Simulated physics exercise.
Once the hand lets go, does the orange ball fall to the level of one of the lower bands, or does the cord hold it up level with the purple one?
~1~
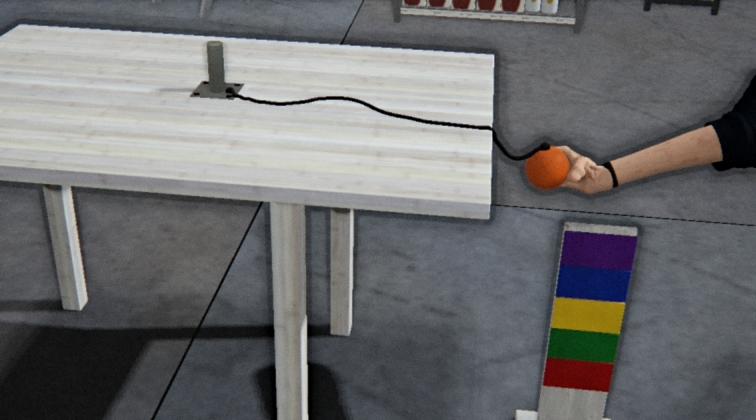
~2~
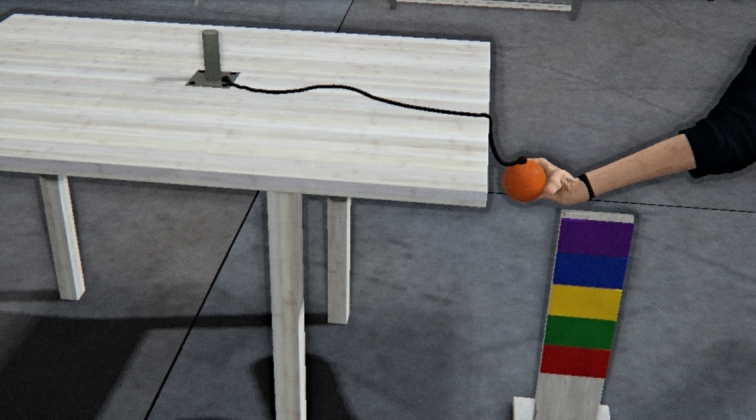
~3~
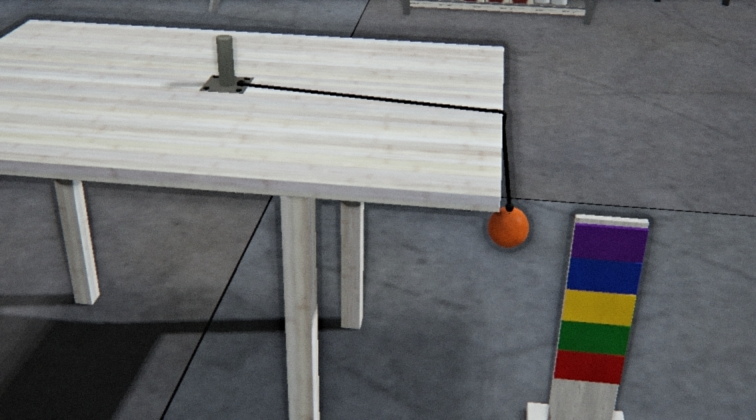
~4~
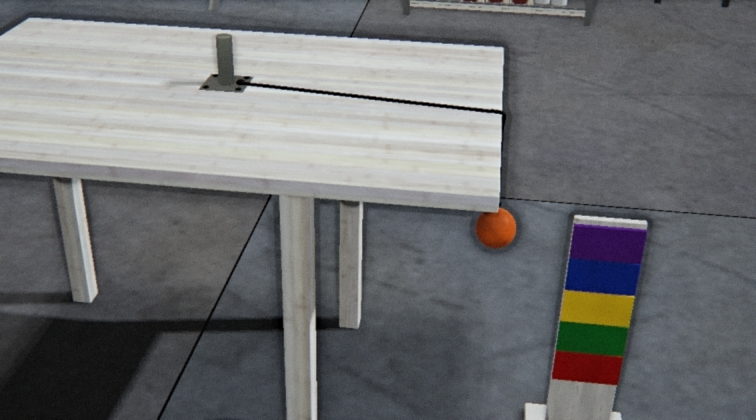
The cord holds it up, and the ball ends up hanging level with the purple band.
